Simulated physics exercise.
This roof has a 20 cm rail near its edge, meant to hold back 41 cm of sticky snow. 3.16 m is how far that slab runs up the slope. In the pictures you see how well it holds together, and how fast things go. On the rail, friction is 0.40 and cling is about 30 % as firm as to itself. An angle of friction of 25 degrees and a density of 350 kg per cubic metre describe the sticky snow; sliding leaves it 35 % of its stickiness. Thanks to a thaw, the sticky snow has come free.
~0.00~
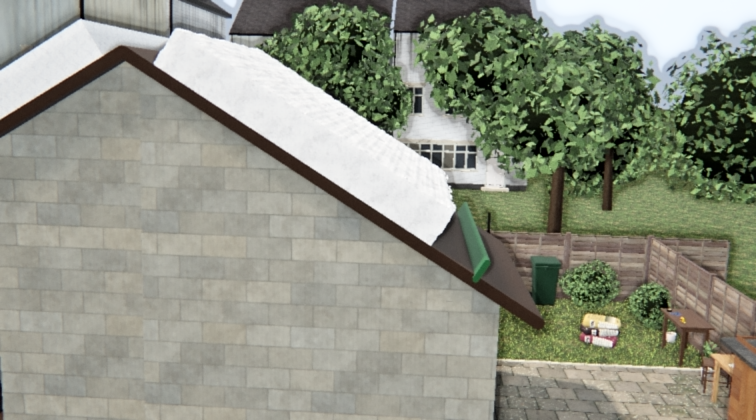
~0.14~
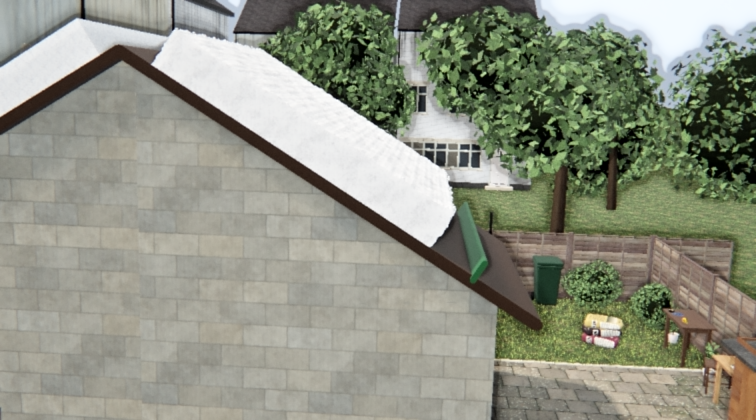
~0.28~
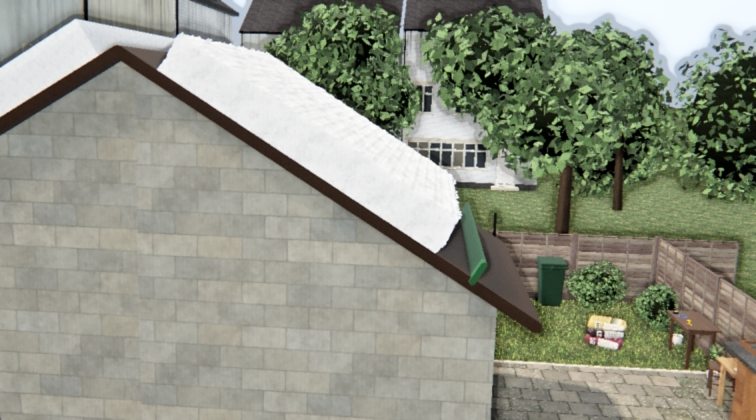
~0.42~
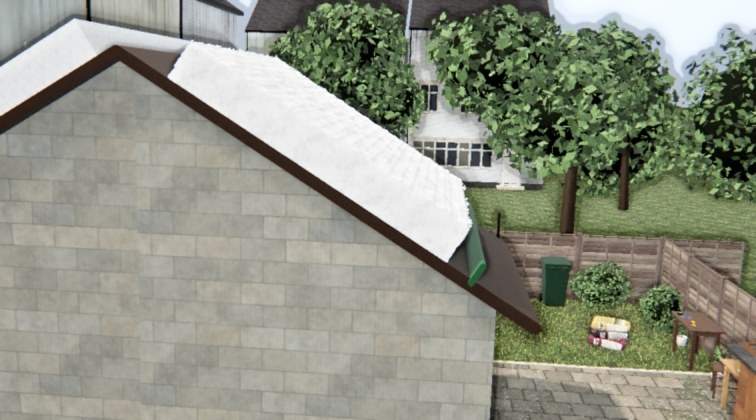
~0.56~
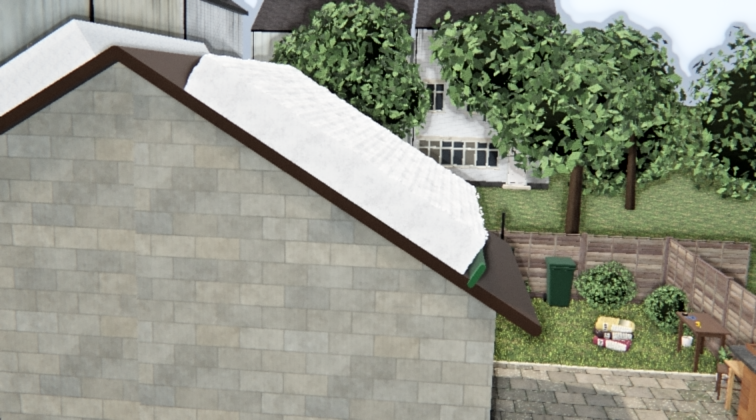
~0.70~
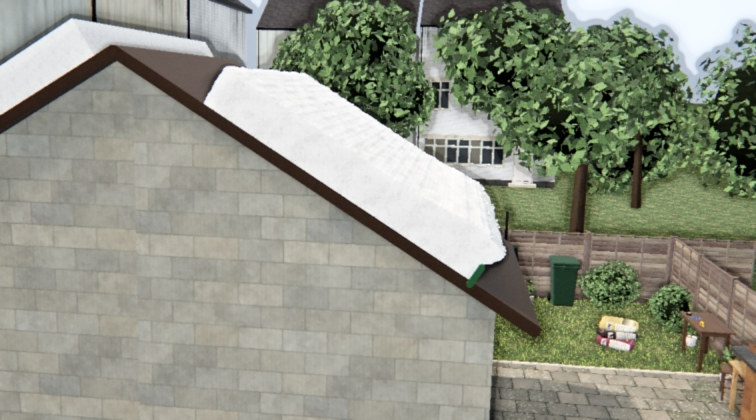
A thick slab of white snow slides down the brown roof to the right, over the green rail.
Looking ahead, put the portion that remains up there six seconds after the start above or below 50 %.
Higher than 50 %.
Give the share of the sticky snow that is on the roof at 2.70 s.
About 65 %.
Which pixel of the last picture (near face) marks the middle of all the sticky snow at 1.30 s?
The spot is somewhere around (427, 224).
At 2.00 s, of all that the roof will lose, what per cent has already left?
Roughly 80 per cent.
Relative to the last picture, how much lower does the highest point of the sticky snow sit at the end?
Roughly 0.6 m.
By 1.30 s, 90 % of the snow is on the roof.
By 2.00 s, 69 % of the snow is on the roof.
By 2.70 s, 64 % of the snow is on the roof.
By 3.40 s, 63 % of the snow is on the roof.
By 6.00 s, at the end, 63 % of the snow is on the roof.
